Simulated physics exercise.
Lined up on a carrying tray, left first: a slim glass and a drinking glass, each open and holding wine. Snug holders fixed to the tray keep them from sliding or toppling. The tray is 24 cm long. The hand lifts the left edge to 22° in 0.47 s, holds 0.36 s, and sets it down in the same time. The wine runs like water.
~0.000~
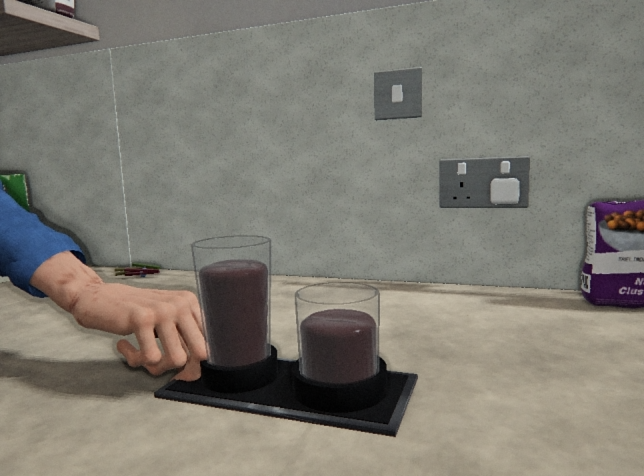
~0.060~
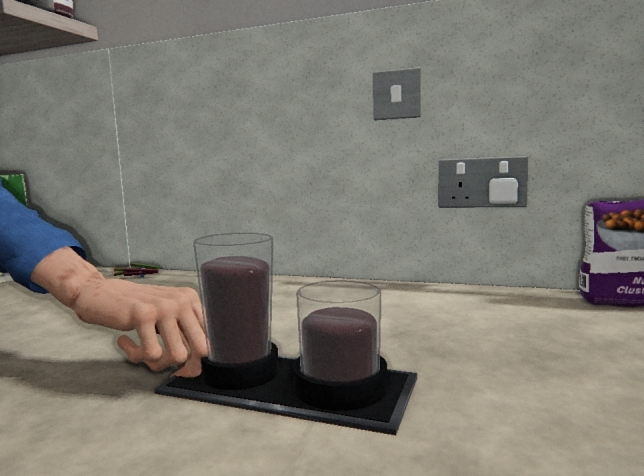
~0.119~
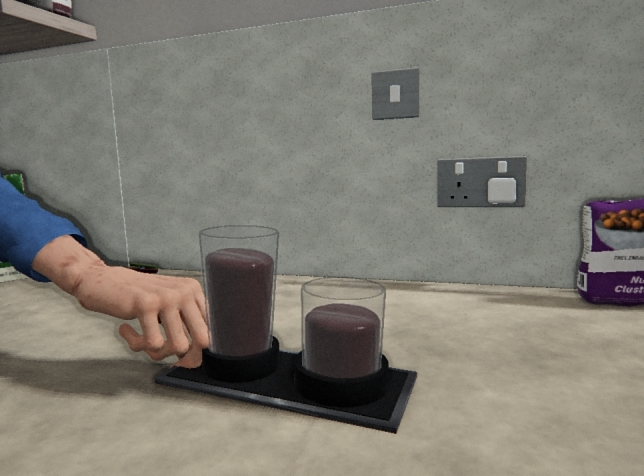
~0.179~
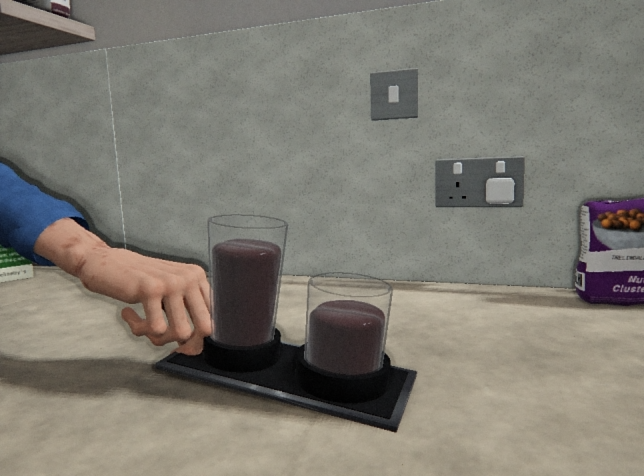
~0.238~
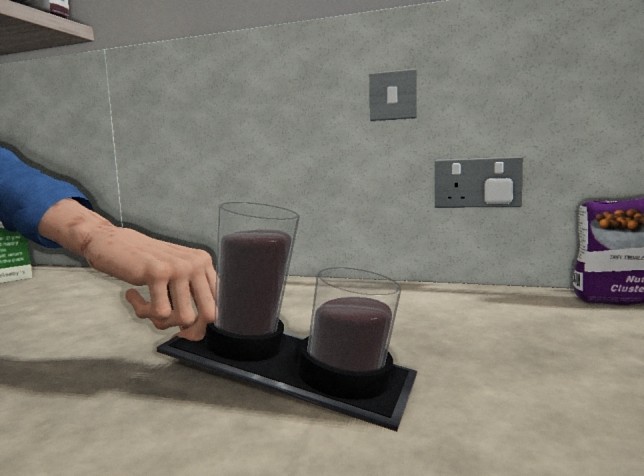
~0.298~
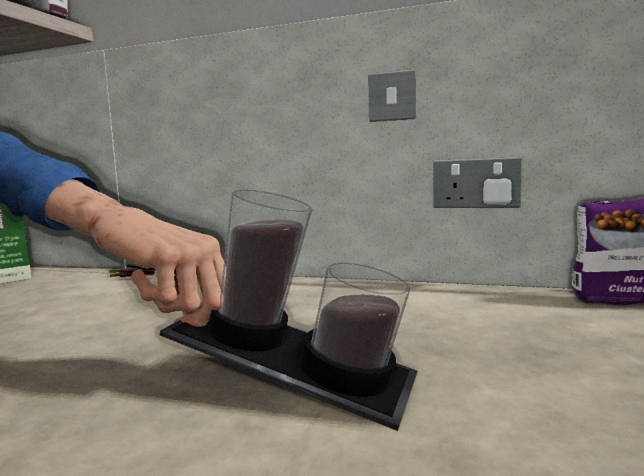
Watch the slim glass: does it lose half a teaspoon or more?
The slim glass keeps it all.
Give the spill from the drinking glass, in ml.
Close to 0 ml.
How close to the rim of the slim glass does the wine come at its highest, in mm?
Some 6 mm short of it.
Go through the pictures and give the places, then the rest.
It slopes 0°; slim glass, level (208, 264) left, (267, 267) right, rim (266, 245); drinking glass, level (305, 316) left, (376, 323) right, rim (377, 297); the wine in the slim glass stands 24 mm below the rim, in the first picture.
It slopes 1°; slim glass, level (209, 260) left, (268, 266) right, in the second picture.
It slopes 3°; slim glass, level (213, 251) left, (273, 261) right, in the third picture.
It slopes 7°; slim glass, level (221, 241) left, (281, 250) right, in the fourth picture.
It slopes 11°; slim glass, level (230, 232) left, (291, 238) right, in the fifth picture.
It slopes 15°; slim glass, level (241, 223) left, (303, 227) right; drinking glass, level (328, 299) left, (401, 308) right, in the sixth picture.
By 0.61 s the slope is 22°; losses from the left are 0, 0 ml.
By 0.92 s the slope is 20°; losses from the left are 0, 0 ml.
By 1.23 s the slope is 1°; losses from the left are 0, 0 ml.
By 1.55 s the slope is 0°; losses from the left are 0, 0 ml.
At rest losses from the left are 0, 0 ml.
